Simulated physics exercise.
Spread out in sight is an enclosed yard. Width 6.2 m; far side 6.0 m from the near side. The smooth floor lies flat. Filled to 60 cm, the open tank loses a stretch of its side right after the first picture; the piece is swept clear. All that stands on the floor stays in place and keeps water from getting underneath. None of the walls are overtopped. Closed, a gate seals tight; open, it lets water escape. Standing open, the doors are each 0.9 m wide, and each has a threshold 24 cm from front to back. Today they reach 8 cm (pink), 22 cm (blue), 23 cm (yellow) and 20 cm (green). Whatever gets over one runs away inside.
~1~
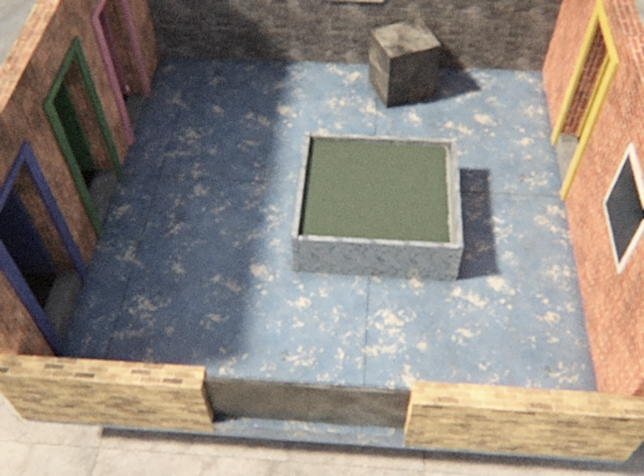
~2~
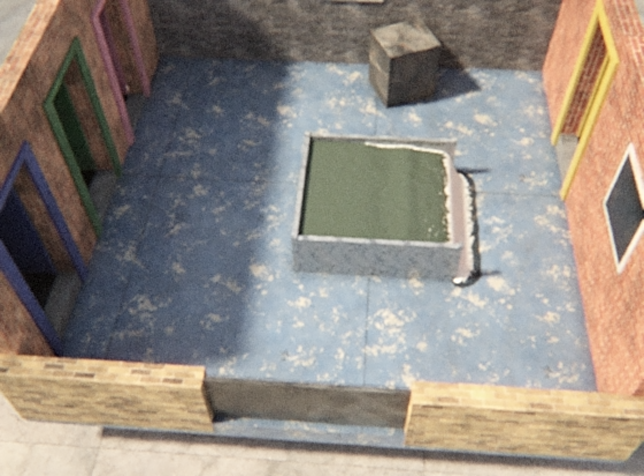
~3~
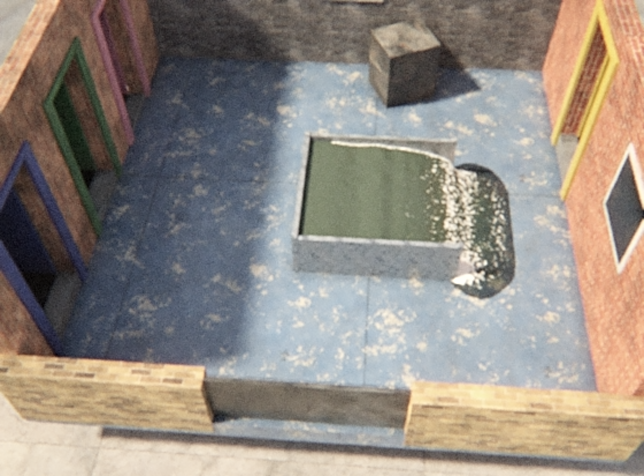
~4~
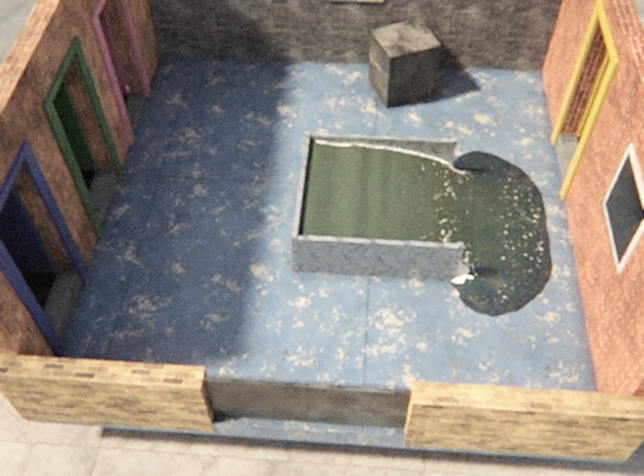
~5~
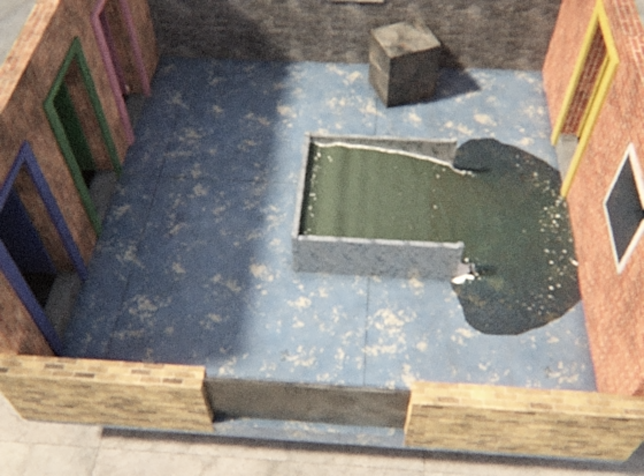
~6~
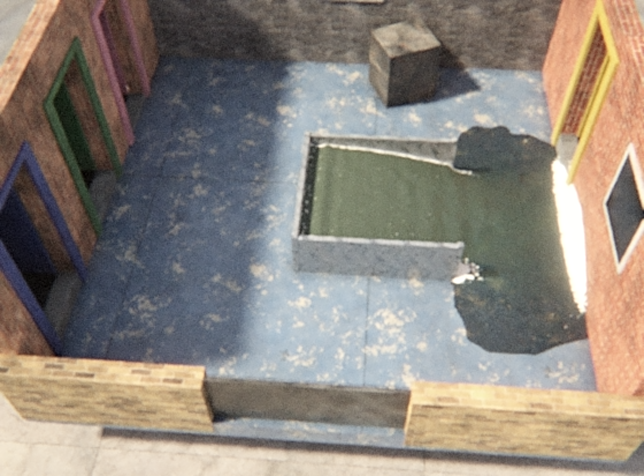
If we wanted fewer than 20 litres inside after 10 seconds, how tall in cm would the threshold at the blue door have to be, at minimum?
It would need to be around 7.5 cm tall.
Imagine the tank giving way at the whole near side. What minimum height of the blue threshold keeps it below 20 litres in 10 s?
Some 16 cm.
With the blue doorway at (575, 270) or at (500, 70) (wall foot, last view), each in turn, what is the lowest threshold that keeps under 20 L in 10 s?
First place around 31 cm, second around 21 cm.
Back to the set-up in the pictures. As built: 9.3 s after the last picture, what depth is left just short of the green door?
Some 6.0 centimetres.
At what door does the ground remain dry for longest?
That would be the pink door.
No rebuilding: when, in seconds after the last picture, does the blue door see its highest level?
The depth peaks at about 4.0 seconds.
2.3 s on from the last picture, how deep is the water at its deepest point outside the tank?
Up to some 38 centimetres, I'd say.
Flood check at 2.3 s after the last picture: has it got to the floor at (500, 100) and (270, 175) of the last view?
Note: Point one reached; point two not yet reached.
Then, 0.7 s after the last picture water covers 20 % of the floor, deepest (41 cm) near (566, 232); it has not reached the blue door.
Then, 2.3 s after the last picture water covers 35 % of the floor, deepest (38 cm) near (425, 68); it has not reached the blue door.
Then, 9.3 s after the last picture water covers 95 % of the floor, deepest (12 cm) near (158, 65); 6 cm at the blue door, 0 litres in over its 22 cm threshold.
At the blue door as built, the water peaked near 12 cm, 4.1 s after the last picture.
Run again over the same 10 s with other heights there, 29 litres in over 7 cm, 12 litres over 8.5 cm. The limit of 20 litres is kept from about 7.5 cm up.
